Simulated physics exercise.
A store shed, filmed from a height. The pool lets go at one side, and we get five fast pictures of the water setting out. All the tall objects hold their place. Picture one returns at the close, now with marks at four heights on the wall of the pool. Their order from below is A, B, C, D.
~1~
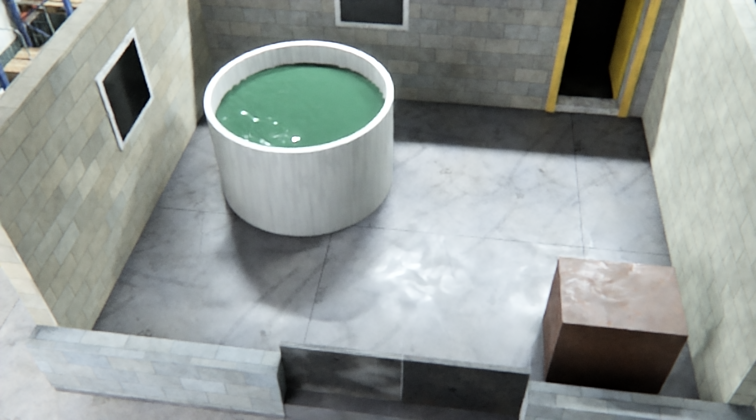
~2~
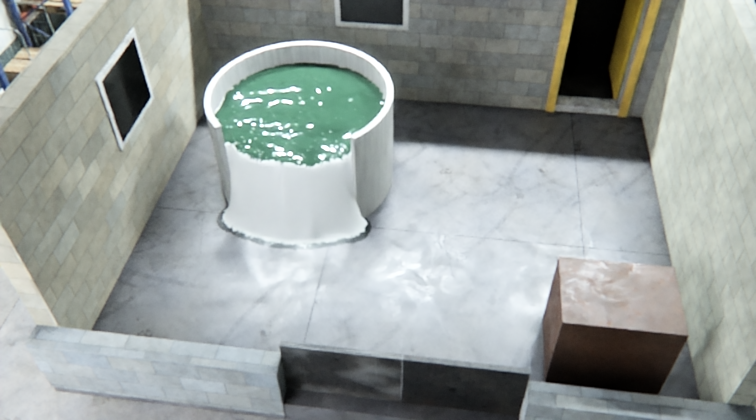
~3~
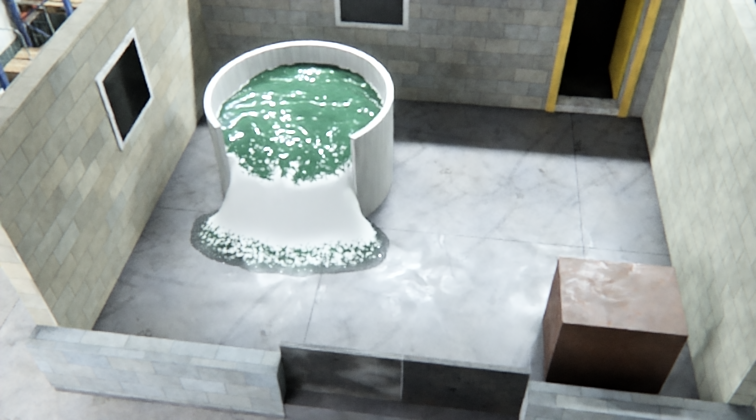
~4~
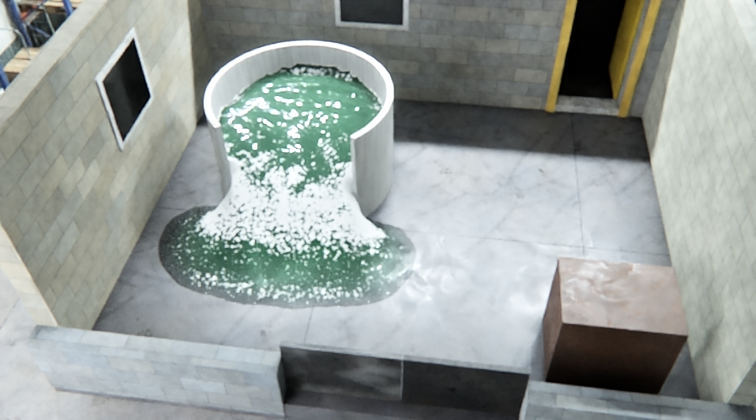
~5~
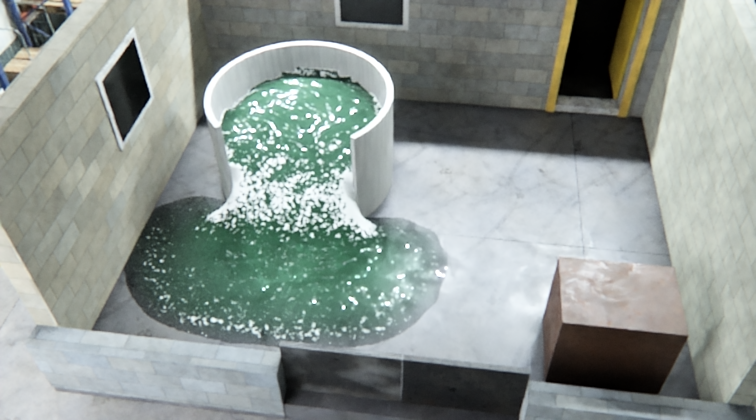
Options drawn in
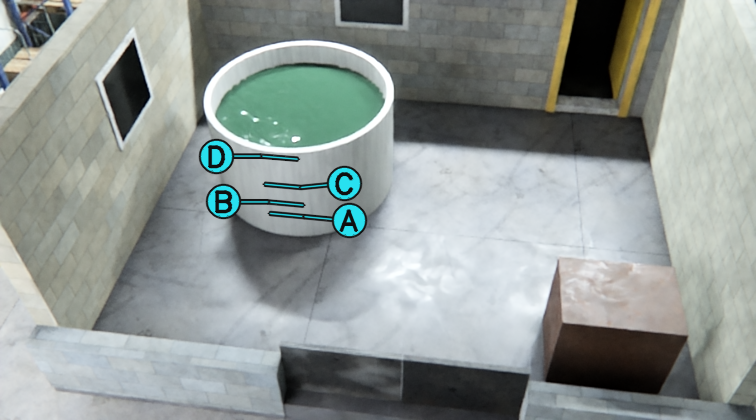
We see a round white pool of still green water in a walled shed, with a brown block at right; the pool's front opens, and foaming water pours out and spreads across the floor in a widening puddle.
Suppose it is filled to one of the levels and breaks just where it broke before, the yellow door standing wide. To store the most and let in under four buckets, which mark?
Level B just does it.
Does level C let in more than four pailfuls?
Yes, it does.
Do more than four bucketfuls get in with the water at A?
No, not at all.
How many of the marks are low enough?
Two of the four.
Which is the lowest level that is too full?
The answer is C.
On the marked copy, A at (287, 215); B at (285, 203); C at (282, 185); D at (278, 157); from the bottom up A, B, C, D.
With A, nothing gets over.
With B, a splash gets over, under a bucket.
With C, about 9 bucketfuls get in.
With D, dozens of bucketfuls pour in.
